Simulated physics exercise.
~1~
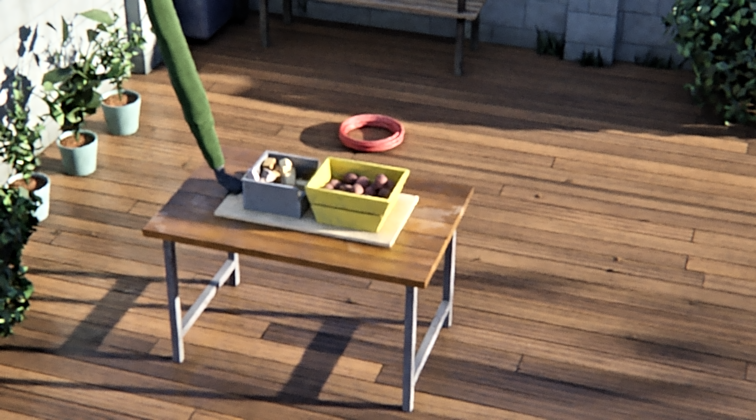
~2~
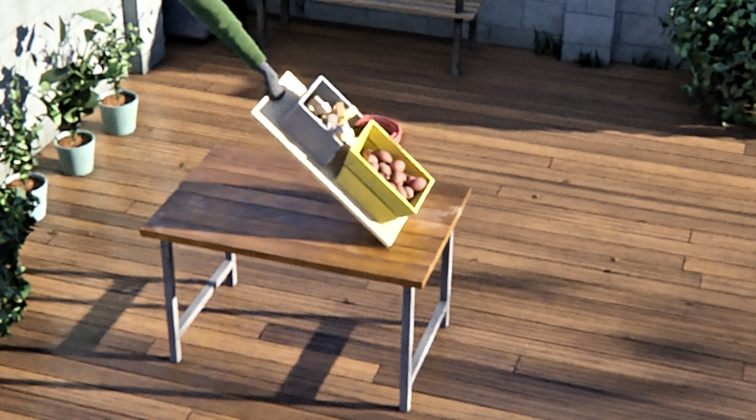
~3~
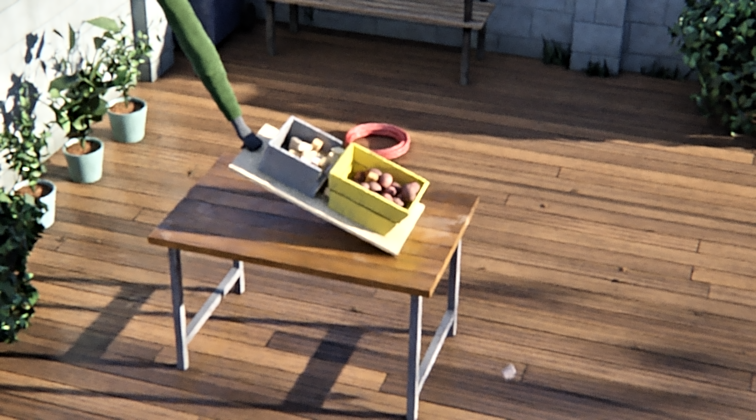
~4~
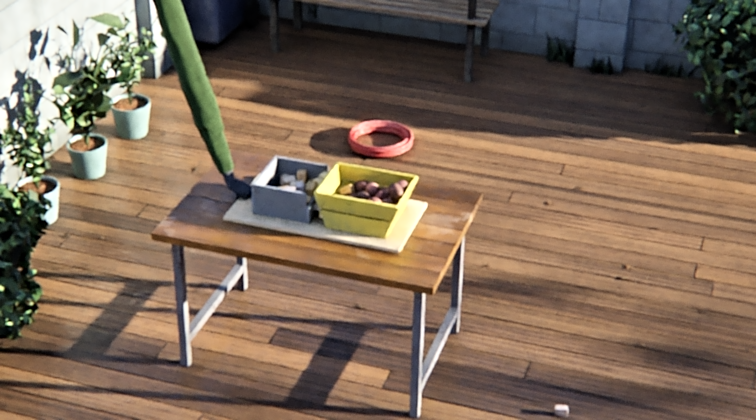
On a sunlit wooden deck, a green arm lifted the left side of a board on a table, tipping its grey crate of blocks and yellow crate of potatoes rightward, then lowered it flat; the potatoes stayed in, but a block ended up on the deck.
